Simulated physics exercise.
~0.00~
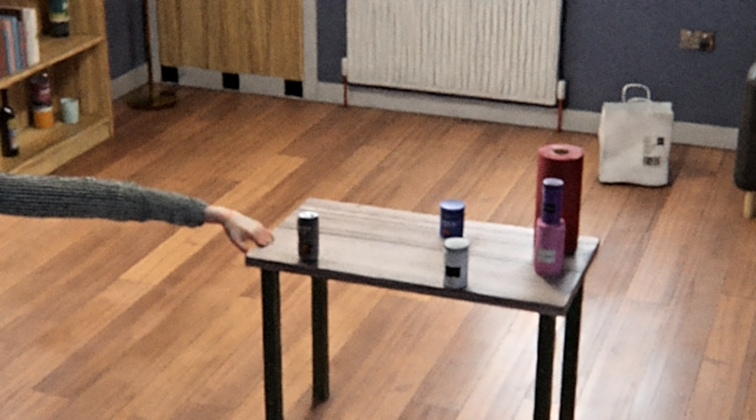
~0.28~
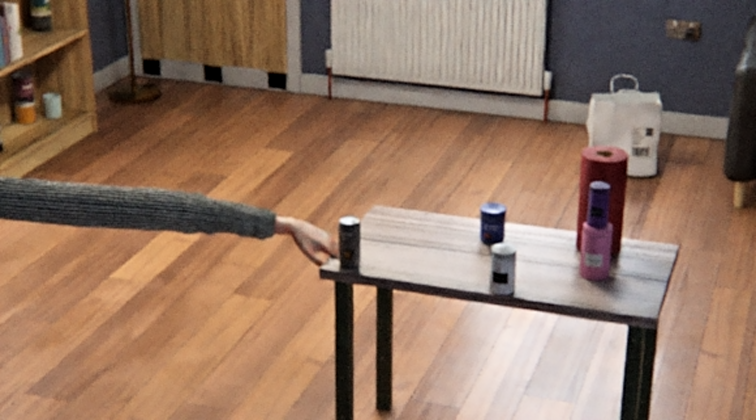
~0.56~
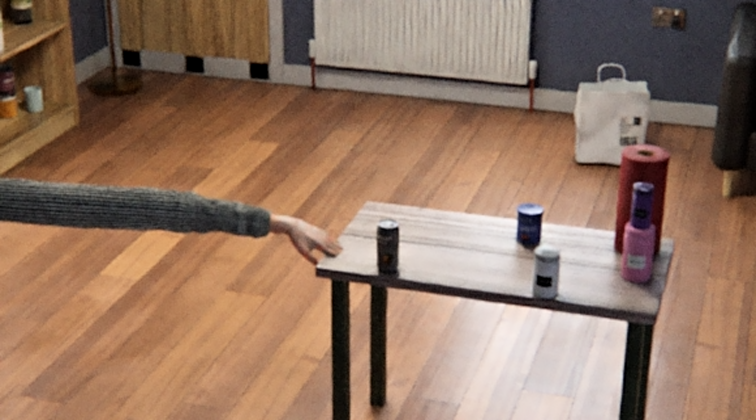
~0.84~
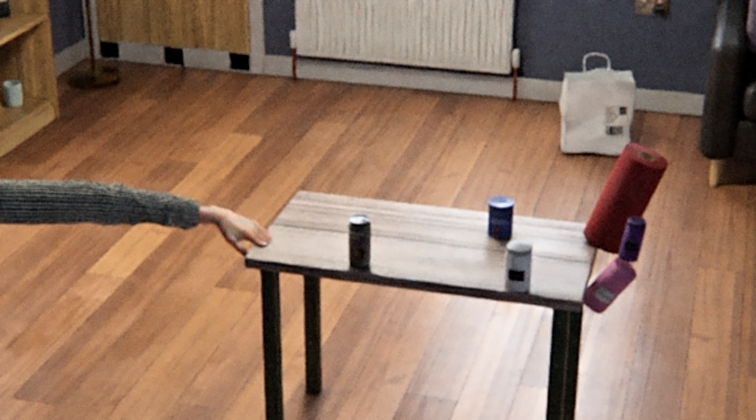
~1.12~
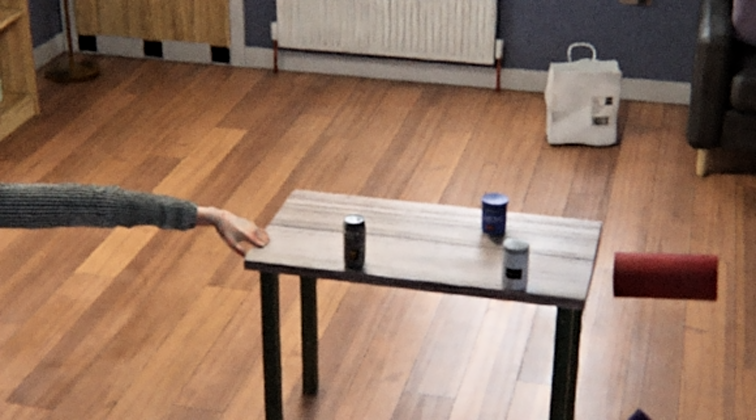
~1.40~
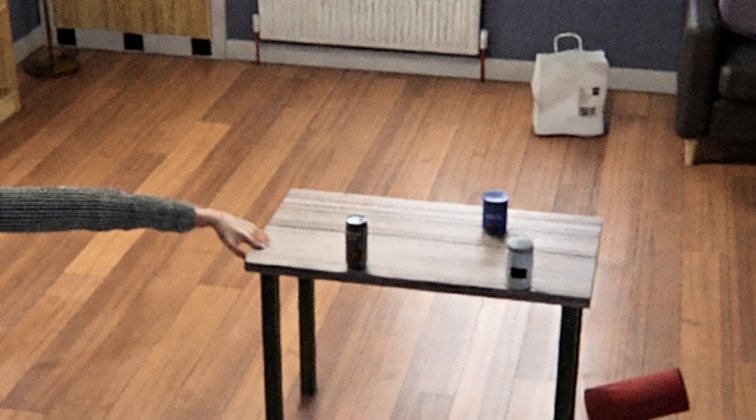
The clip opens on a small table holding a grey can, a blue tin, a white jar, a red roll and a purple shaker stacked on a pink jar, with a hand gripping the left edge. The hand shoves the table to the right, and everything rides along upright. It then jerks the table back to the left, and the red roll, pink jar and shaker tip off the right end. The roll drops on its side beside the table as the shaker falls below. Finally, the can, tin and white jar remain standing on top.
